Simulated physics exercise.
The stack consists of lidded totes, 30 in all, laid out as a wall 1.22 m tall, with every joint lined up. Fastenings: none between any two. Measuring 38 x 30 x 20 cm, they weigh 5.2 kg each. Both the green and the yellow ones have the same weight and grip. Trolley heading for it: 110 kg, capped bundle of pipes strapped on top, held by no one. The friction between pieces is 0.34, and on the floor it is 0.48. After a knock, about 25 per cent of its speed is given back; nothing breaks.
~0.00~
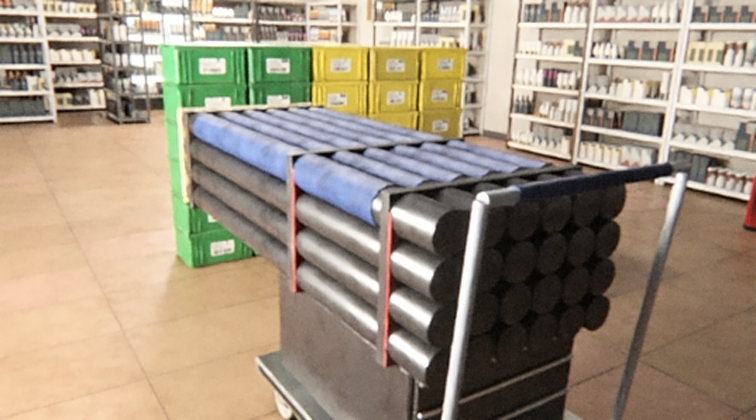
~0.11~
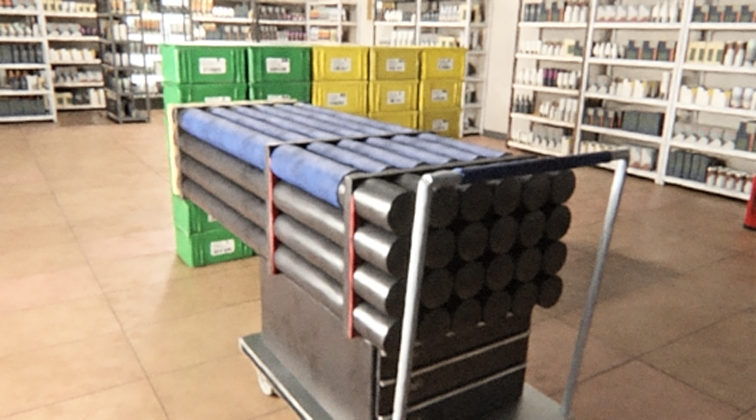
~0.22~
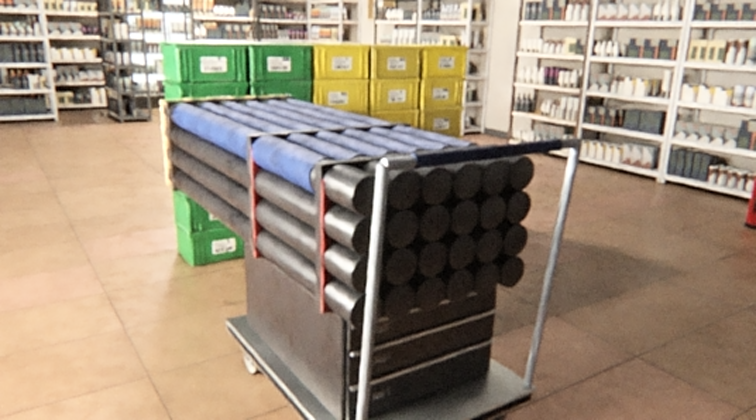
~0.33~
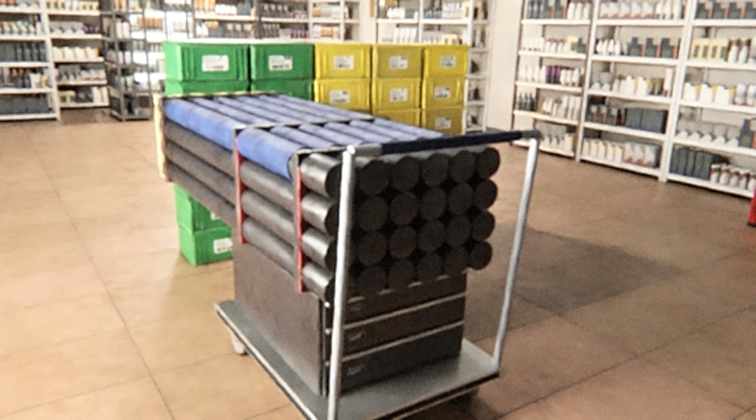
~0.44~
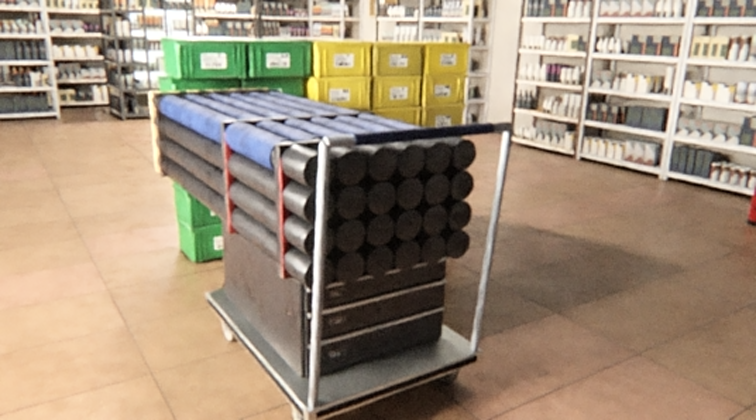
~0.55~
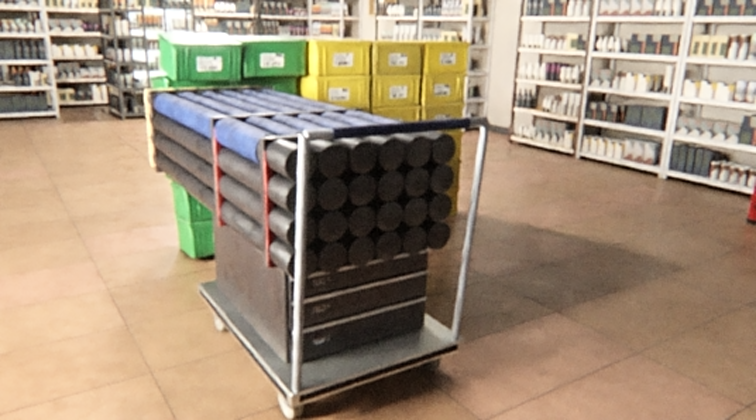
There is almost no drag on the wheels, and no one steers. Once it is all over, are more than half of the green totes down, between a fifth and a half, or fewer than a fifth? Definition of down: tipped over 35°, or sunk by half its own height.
Of the green totes, more than half end down.
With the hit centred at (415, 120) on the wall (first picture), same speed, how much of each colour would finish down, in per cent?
For green it's 0 per cent, for yellow 60 per cent.
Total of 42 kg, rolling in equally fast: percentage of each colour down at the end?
In that case green comes to 90 and yellow to 0 percent.
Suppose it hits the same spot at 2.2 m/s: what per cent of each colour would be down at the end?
You'd end up with green at 60 per cent down and yellow at 0 per cent.
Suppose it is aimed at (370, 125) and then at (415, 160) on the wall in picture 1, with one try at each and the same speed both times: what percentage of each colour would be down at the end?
For green it's 0 then 0 per cent, for yellow 60 then 60 per cent.
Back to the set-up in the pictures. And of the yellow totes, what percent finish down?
Colour yellow - 0 percent down at the end.
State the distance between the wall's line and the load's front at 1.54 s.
Some 85 centimetres.
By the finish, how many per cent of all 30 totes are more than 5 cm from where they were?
Answer: 40 %.
After 0.70 s, load 34 cm past the wall's line, still rolling; none of the 12 green totes down (0 of 30 in all colours); top green tote leaning 17°.
After 0.96 s, load 51 cm past the wall's line, still rolling; 8 of the 12 green totes down (8 of 30 in all colours); top green tote leaning 37°, 14 cm lower.
After 1.54 s, load 85 cm past the wall's line, still rolling; 9 of the 12 green totes down (9 of 30 in all colours); top green tote upside down.
At rest (3.4 s), load 1.00 m past the wall's line, stopped; 9 of the 12 green totes down (9 of 30 in all colours); top green tote 1.02 m lower; top yellow tote unmoved. That is 75 per cent. As the last picture would show them, middles, top green tote near (164, 177), top yellow tote near (386, 57).
